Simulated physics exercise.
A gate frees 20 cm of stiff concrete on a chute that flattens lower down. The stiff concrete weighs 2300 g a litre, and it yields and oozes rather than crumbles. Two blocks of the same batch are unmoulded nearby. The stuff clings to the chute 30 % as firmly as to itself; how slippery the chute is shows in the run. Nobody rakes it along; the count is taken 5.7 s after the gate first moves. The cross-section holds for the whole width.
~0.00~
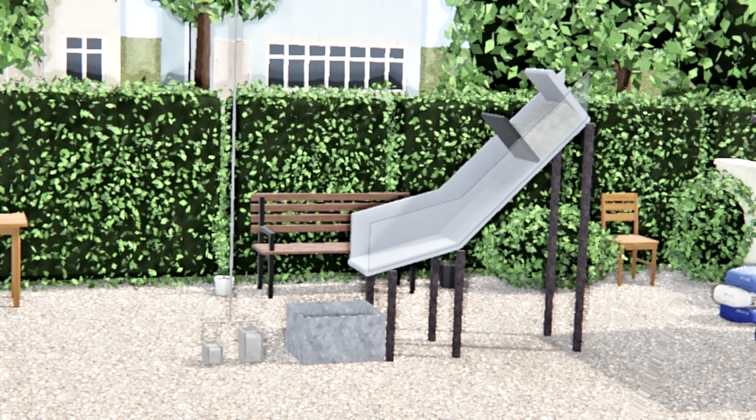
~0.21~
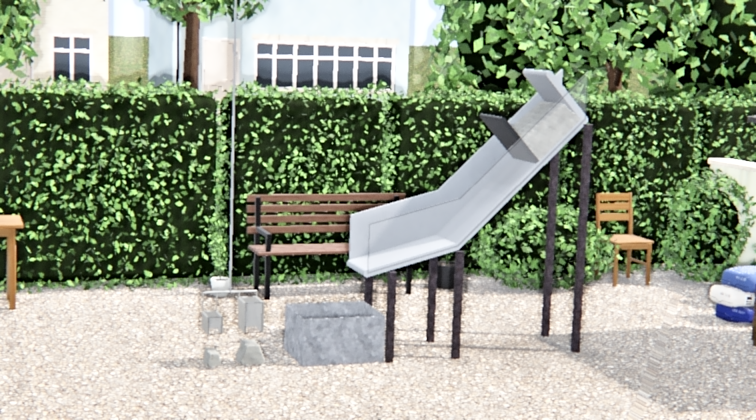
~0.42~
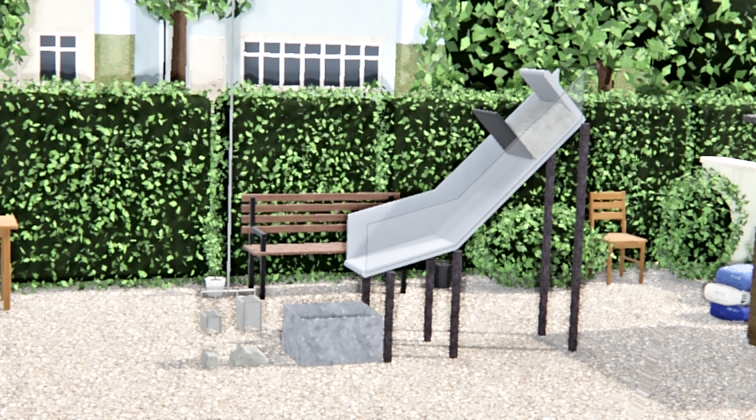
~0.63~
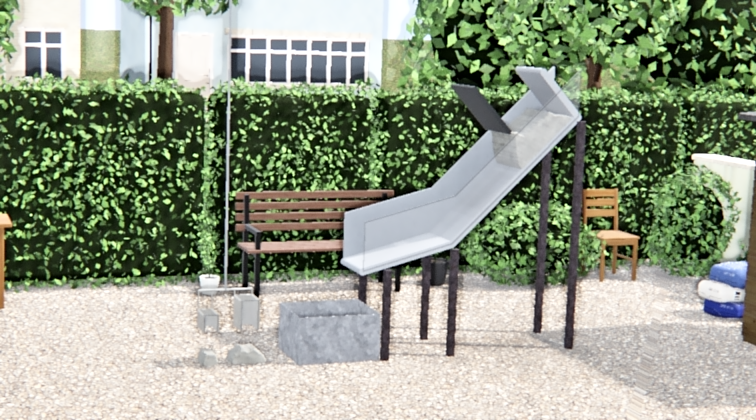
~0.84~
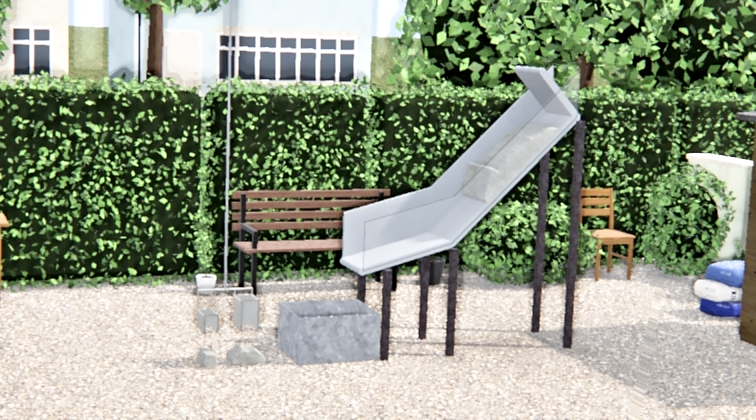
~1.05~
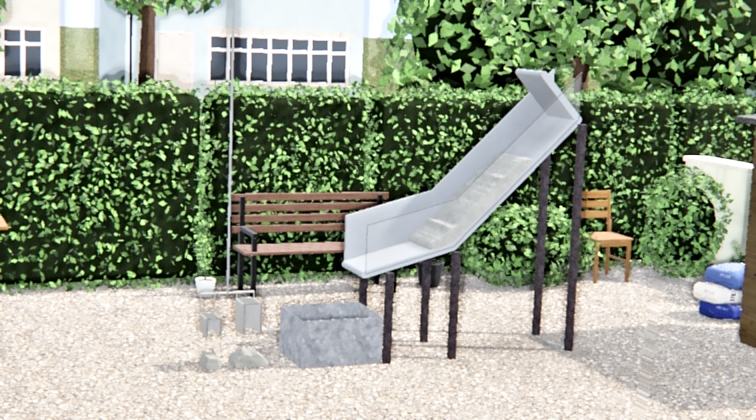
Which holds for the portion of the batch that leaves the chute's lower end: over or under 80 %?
It comes out over 80 %.
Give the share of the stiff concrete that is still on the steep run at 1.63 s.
Near 0 %.
After 1.63 s, none is on the steep run, 68 % on the flatter one and 32 % past the end.
After 2.33 s, none is on the steep run, none on the flatter one and 100 % past the end.
After 3.02 s, none is on the steep run, none on the flatter one and 100 % past the end.
After 3.71 s, none is on the steep run, none on the flatter one and 100 % past the end.
After 6.09 s, at the end, none is on the steep run, none on the flatter one and 100 % past the end.
